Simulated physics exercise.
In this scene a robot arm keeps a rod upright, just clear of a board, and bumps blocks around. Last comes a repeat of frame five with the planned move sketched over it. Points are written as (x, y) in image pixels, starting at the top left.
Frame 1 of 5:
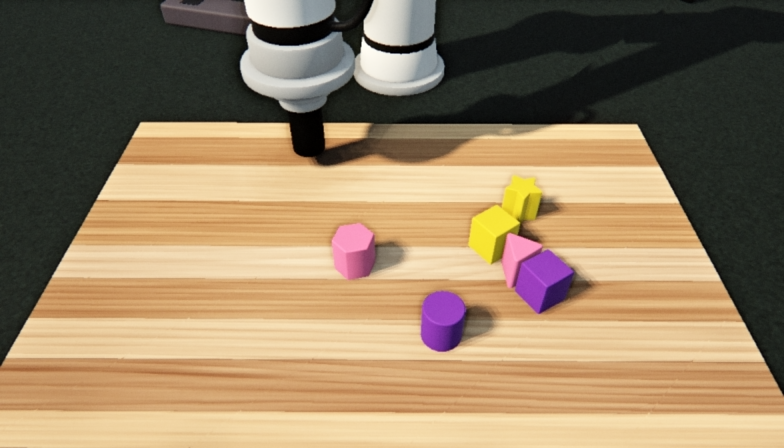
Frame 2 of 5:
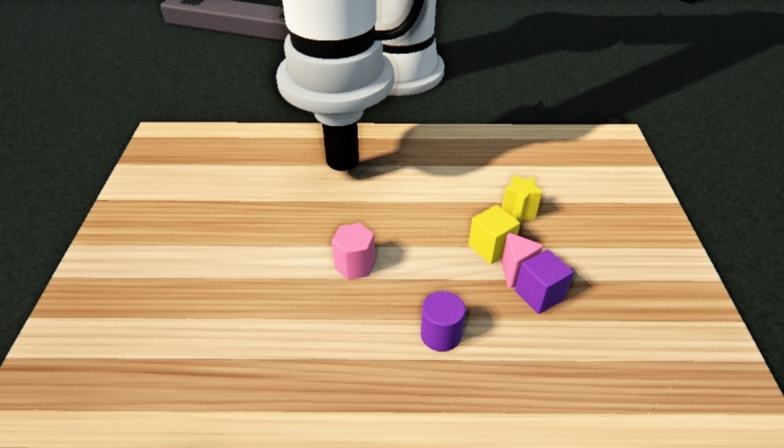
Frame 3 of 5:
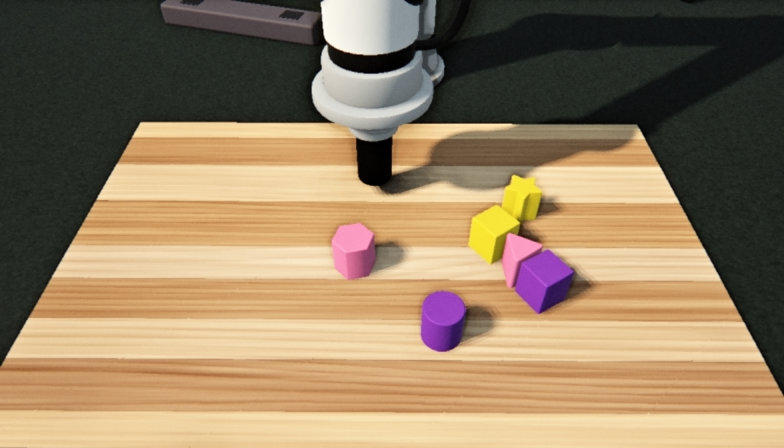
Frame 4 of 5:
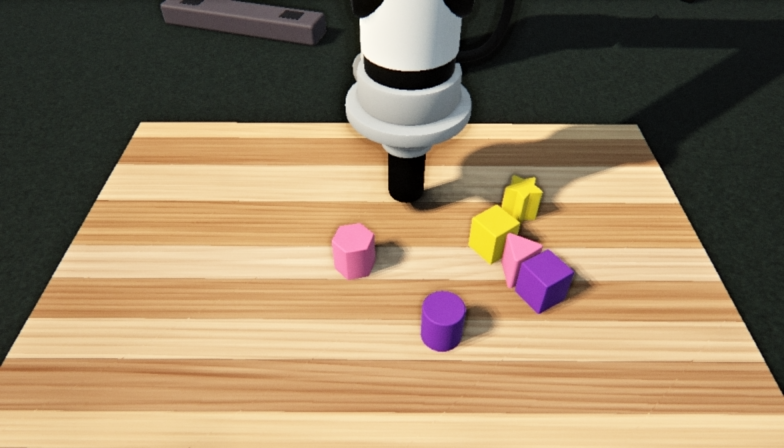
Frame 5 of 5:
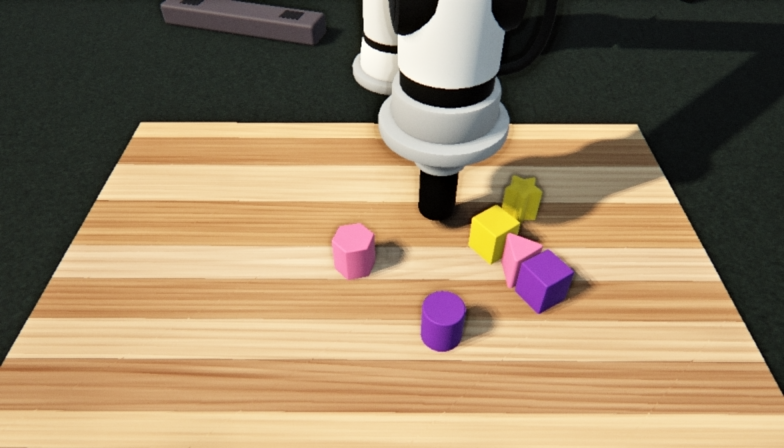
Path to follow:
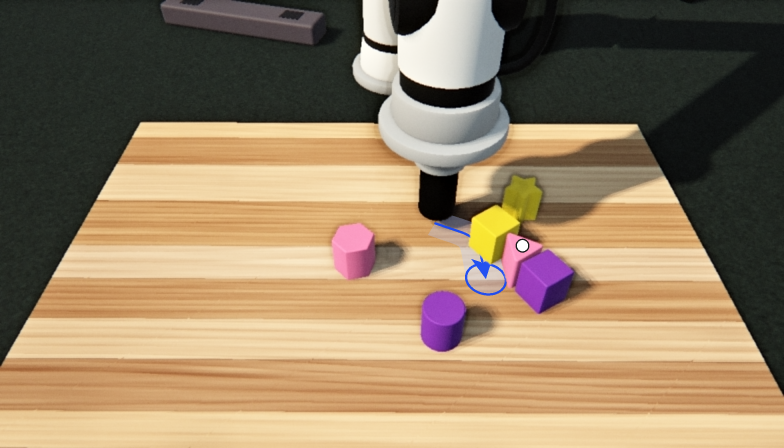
The clip opens with a white robot arm holding a black rod above the far left side of a wooden board scattered with pink, purple and yellow blocks. The arm moves steadily right and nearer the viewer, bringing the rod close to the yellow cube, while every block stays still.
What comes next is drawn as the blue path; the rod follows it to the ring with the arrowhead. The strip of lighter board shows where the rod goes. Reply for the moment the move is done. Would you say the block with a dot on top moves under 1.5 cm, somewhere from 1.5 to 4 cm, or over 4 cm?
Displaced 1.5 to 4 cm.
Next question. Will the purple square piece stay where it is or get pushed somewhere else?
The purple square piece changes place.
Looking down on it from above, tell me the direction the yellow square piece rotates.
It swings round anticlockwise.
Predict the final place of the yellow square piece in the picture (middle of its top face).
I expect it at (526, 234).
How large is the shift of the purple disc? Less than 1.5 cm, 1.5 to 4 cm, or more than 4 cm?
Short: Under 1.5 cm.
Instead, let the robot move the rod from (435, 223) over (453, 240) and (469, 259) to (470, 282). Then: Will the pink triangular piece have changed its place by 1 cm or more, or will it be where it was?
The pink triangular piece changes place.
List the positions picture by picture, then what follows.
The first frame shows lower end of the rod at (310, 149), tops of blocks, purple disc at (444, 307), yellow square piece at (497, 220), pink triangular piece at (523, 246), yellow star block at (524, 186), purple square piece at (548, 267).
The second frame shows rod at (343, 162), blocks as before.
The third frame shows rod at (375, 177), blocks as before.
The fourth frame shows rod at (406, 193), blocks as before.
The fifth frame shows rod at (436, 210), purple disc at (444, 307), yellow square piece at (497, 220), pink triangular piece at (523, 246), yellow star block at (524, 186), purple square piece at (548, 267).
The drawn path runs from (435, 223) over (464, 233) and (481, 253) to (486, 279); the dot is on the pink triangular piece.
On the path given first. Halfway along, rod at (478, 229); yellow square piece at (515, 227), turned 25° anticlockwise; pink triangular piece at (541, 251), turned 20° clockwise; purple square piece at (557, 274), turned 15° clockwise.
At the end, rod at (488, 265); purple disc not moved; yellow square piece at (526, 234), turned 55° anticlockwise; pink triangular piece at (558, 252), turned 35° clockwise; yellow star block not moved; purple square piece at (562, 277), turned 30° clockwise.
